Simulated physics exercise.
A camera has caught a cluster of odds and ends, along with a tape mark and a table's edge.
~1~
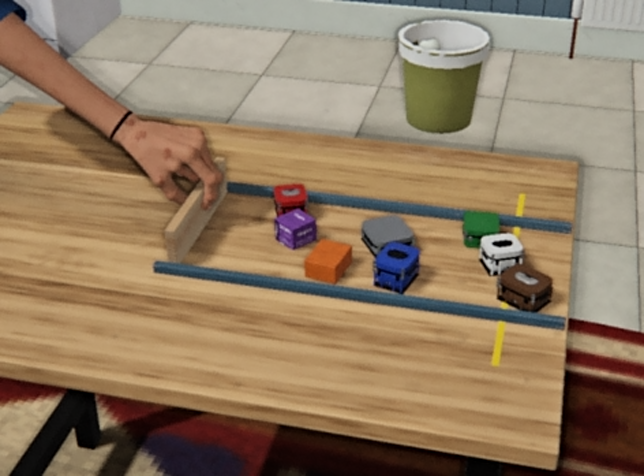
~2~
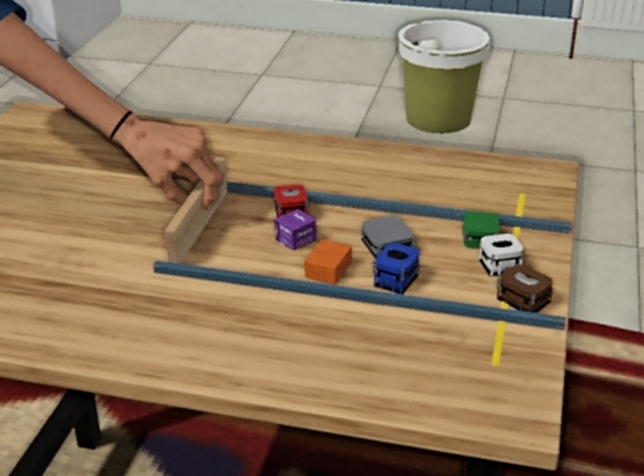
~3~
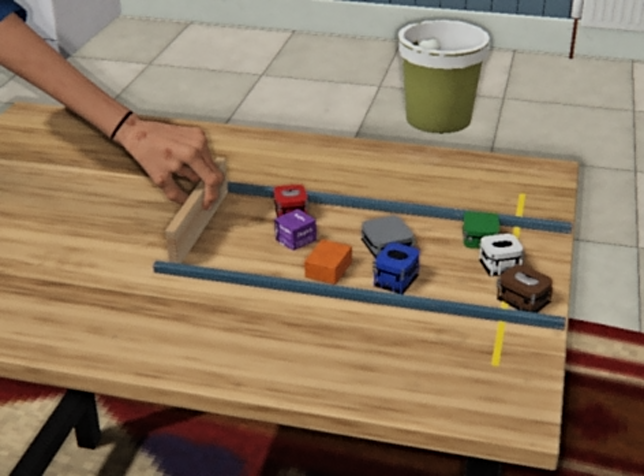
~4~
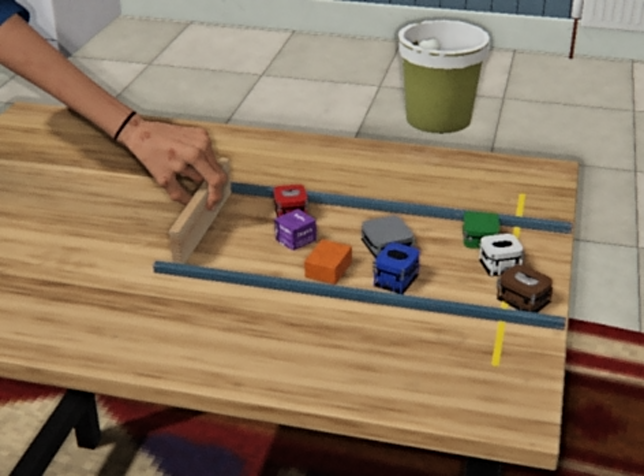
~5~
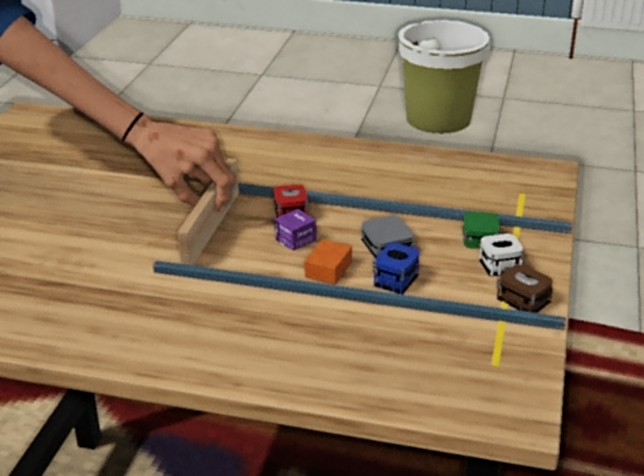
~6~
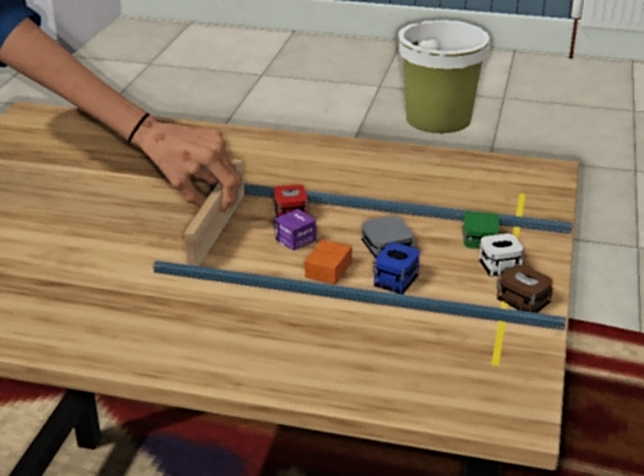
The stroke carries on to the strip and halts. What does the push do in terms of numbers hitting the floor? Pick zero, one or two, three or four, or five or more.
It sends one or two to the floor.
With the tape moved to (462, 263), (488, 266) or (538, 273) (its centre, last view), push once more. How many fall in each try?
So, one try after another, the floor gets 0, then 2, then 5.
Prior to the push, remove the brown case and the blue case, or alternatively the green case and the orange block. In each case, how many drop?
Result, first then second: 1, 1.
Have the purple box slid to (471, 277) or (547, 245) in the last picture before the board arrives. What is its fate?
Case one, it ends up off; case two, it ends up off.
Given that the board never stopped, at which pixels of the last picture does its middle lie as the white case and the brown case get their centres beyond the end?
(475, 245) and (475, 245), more or less.
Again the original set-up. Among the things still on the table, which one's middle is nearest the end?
The green case.
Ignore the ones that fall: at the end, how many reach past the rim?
Answer: 3.
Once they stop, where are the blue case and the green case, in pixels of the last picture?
The blue case ends at (561, 288) and the green case at (573, 240).
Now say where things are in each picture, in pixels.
In the first picture, brown case (525, 289); white case (501, 255); green case (481, 231); board (198, 210); tape (511, 269).
In the second picture, white case (501, 255); board (198, 210).
In the third picture, green case (481, 231); blue case (397, 268).
In the fourth picture, brown case (525, 290); orange block (329, 262).
In the fifth picture, white case (501, 255); grey case (387, 238).
In the sixth picture, brown case (525, 290); white case (501, 255); green case (481, 231); board (217, 212); tape (511, 269).
A little later, none off yet; brown case at rest near (525, 290); white case at rest near (501, 255); green case at rest near (481, 231).
When it is over, the number that fall off is one or two; down, white case and brown case.
